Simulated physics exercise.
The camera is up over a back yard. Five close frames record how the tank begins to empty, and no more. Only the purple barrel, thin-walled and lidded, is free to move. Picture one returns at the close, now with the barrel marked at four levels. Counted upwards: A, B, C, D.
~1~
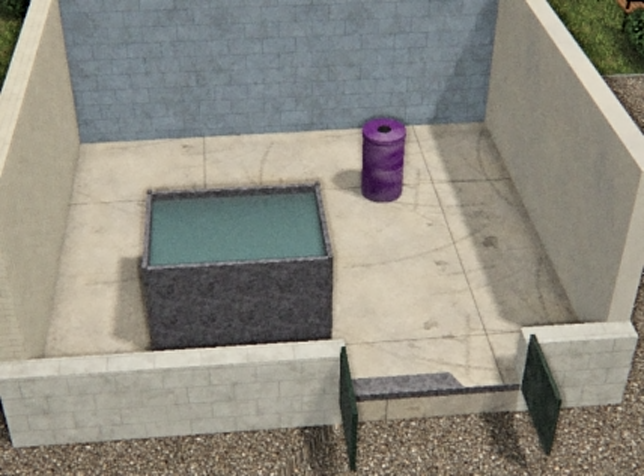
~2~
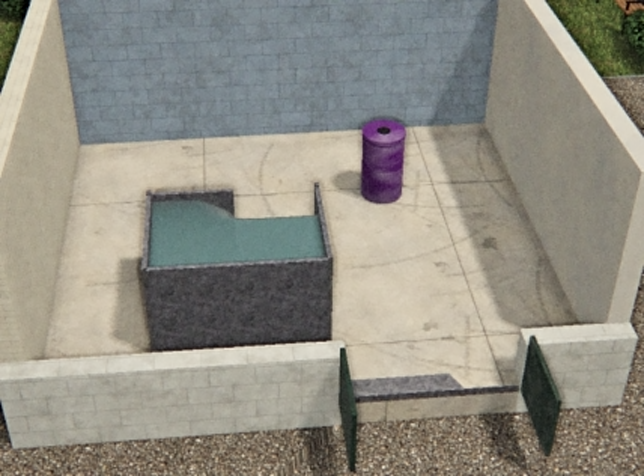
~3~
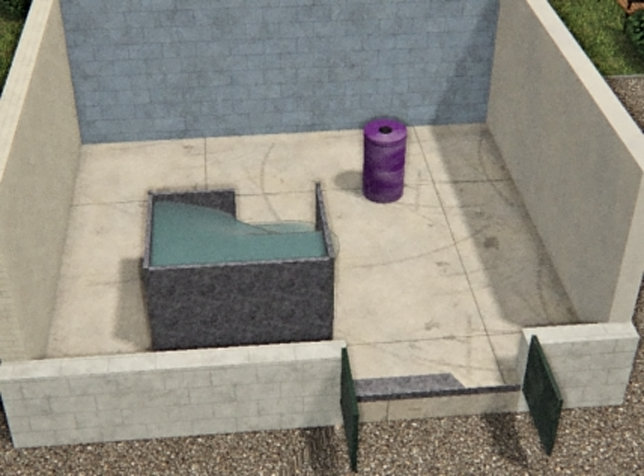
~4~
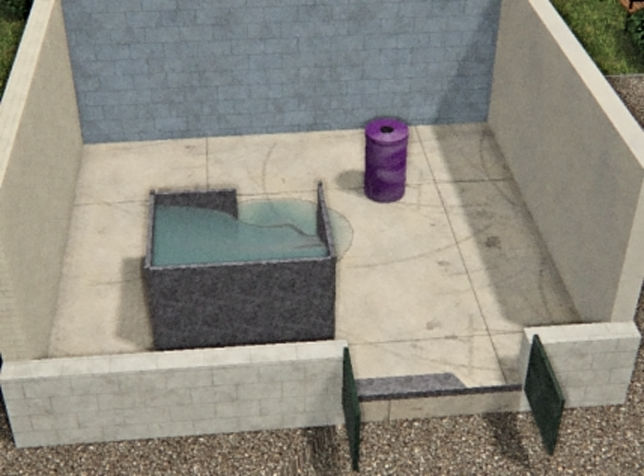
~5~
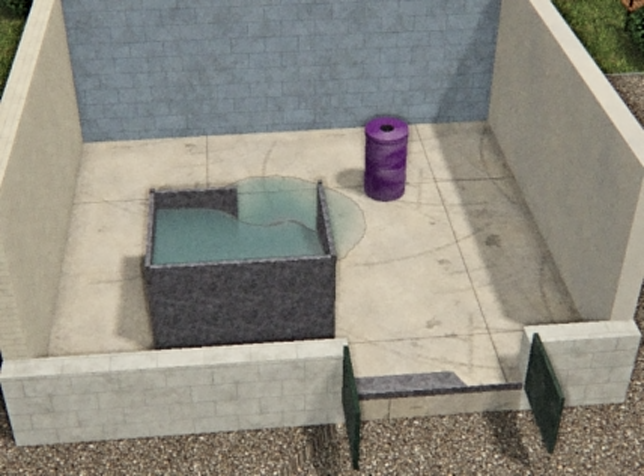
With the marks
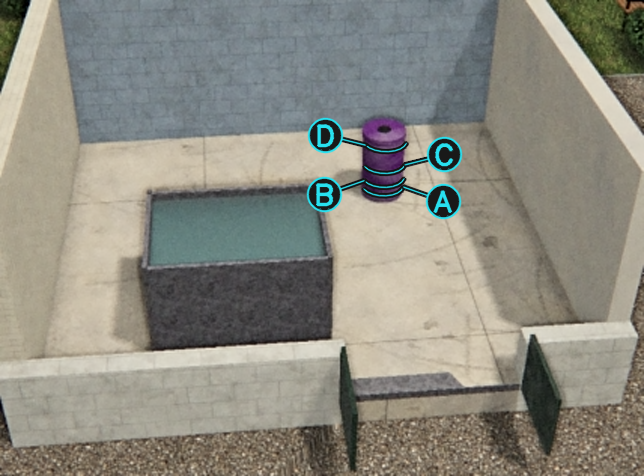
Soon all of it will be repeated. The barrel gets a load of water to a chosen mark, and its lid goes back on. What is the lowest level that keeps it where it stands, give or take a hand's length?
The answer is line C.
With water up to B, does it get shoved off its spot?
Yes, it does.
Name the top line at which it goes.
That would be B.
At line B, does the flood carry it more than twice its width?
No, it does not.
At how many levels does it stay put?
Two of the four.
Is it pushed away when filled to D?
No, not at all.
In cyan, A at (385, 195); B at (386, 187); C at (387, 173); D at (388, 151); from the bottom up A, B, C, D.
With A, it is pushed about 3 times its own width away.
With B, it is pushed about its own width away.
With C, it shifts by a finger or two and stays.
With D, it does not move.
